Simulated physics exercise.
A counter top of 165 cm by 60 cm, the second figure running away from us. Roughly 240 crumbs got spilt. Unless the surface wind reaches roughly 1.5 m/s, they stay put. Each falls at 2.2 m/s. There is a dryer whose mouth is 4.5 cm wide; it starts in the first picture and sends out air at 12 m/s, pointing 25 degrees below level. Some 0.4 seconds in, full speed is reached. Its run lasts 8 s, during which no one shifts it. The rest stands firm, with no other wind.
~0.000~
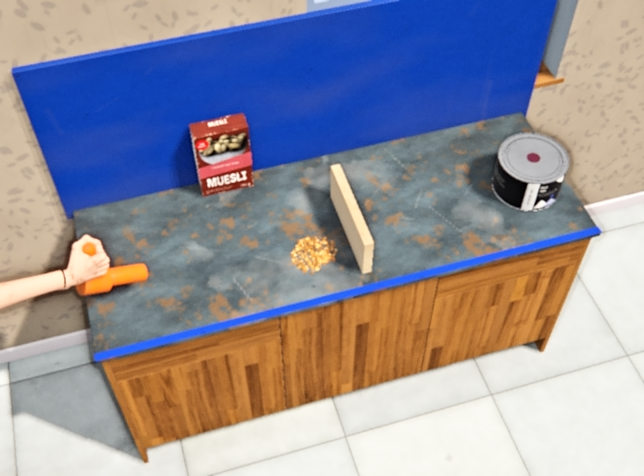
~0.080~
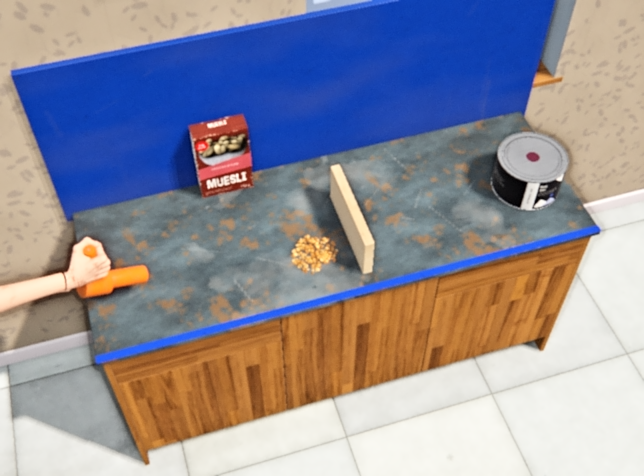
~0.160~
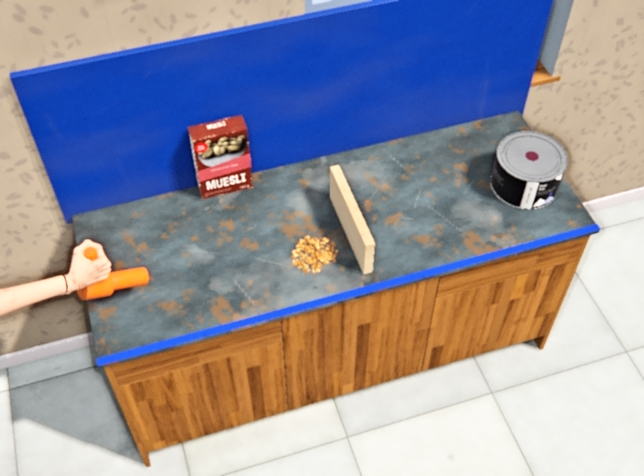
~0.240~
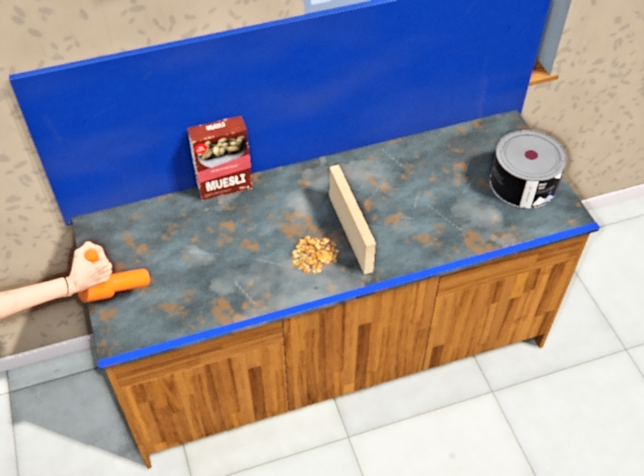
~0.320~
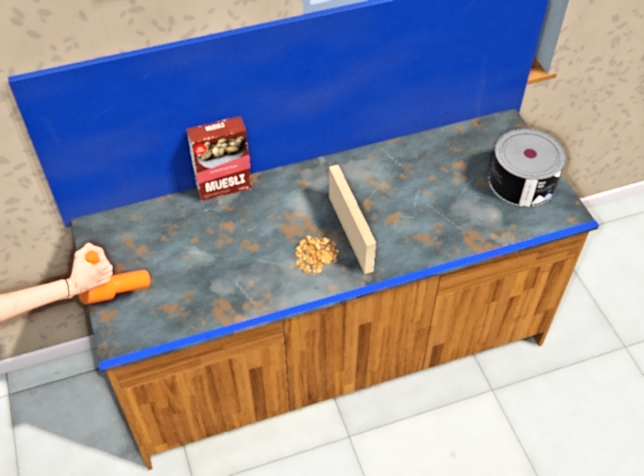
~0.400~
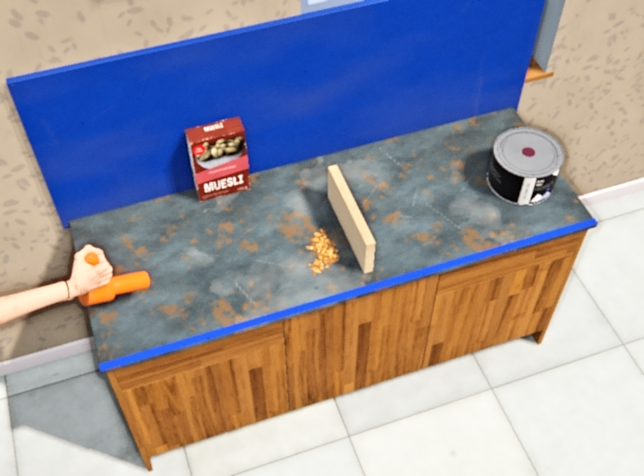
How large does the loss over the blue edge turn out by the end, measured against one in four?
Above a quarter.
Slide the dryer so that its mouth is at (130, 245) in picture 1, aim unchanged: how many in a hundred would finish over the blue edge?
That gives roughly 40 % in the end.
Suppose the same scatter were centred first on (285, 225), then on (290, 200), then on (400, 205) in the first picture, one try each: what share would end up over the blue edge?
In turn: 2 per cent, 0 per cent, 0 per cent.
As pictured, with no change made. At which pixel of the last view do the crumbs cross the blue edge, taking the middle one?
Midpoint of crossings, approx. (385, 287).
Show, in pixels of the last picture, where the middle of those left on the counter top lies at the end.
Centre: Approx. (347, 240) px, last frame.
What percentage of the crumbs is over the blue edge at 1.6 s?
30 per cent, roughly.
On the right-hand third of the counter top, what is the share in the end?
Something close to 0 % ends up there.
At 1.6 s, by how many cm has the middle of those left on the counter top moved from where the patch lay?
About 10 cm.
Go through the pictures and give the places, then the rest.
In the first frame, the middle of the crumbs is near (313, 256), none has stirred yet and the mouth of the dryer is at (143, 272).
In the second frame, the middle of the crumbs is near (313, 256), none has stirred yet and the blue edge is centred on (364, 293).
In the third frame, the middle of the crumbs is near (314, 257), none has stirred yet, the top of a board is at (352, 203) and the top of a carton is at (217, 128).
In the fourth frame, the middle of the crumbs is near (314, 257) and none has stirred yet.
In the fifth frame, the middle of the crumbs is near (314, 257) and none has stirred yet.
In the sixth frame, the middle of the crumbs is near (325, 255), the farthest in sight from the dryer is at (336, 251) and about 55 % have left their places.
After 1.6 s, 51 % are on the move or not yet settled, 29 % are over the blue edge; the middle of those still in play is near (348, 244).
After 2.6 s, 41 % are on the move or not yet settled, 37 % are over the blue edge; the middle of those still in play is near (347, 242).
After 4.4 s, 32 % are on the move or not yet settled, 41 % are over the blue edge; the middle of those still in play is near (347, 240).
After 8.0 s, at the end, 47 % are over the blue edge; the middle of those still in play is near (347, 240).
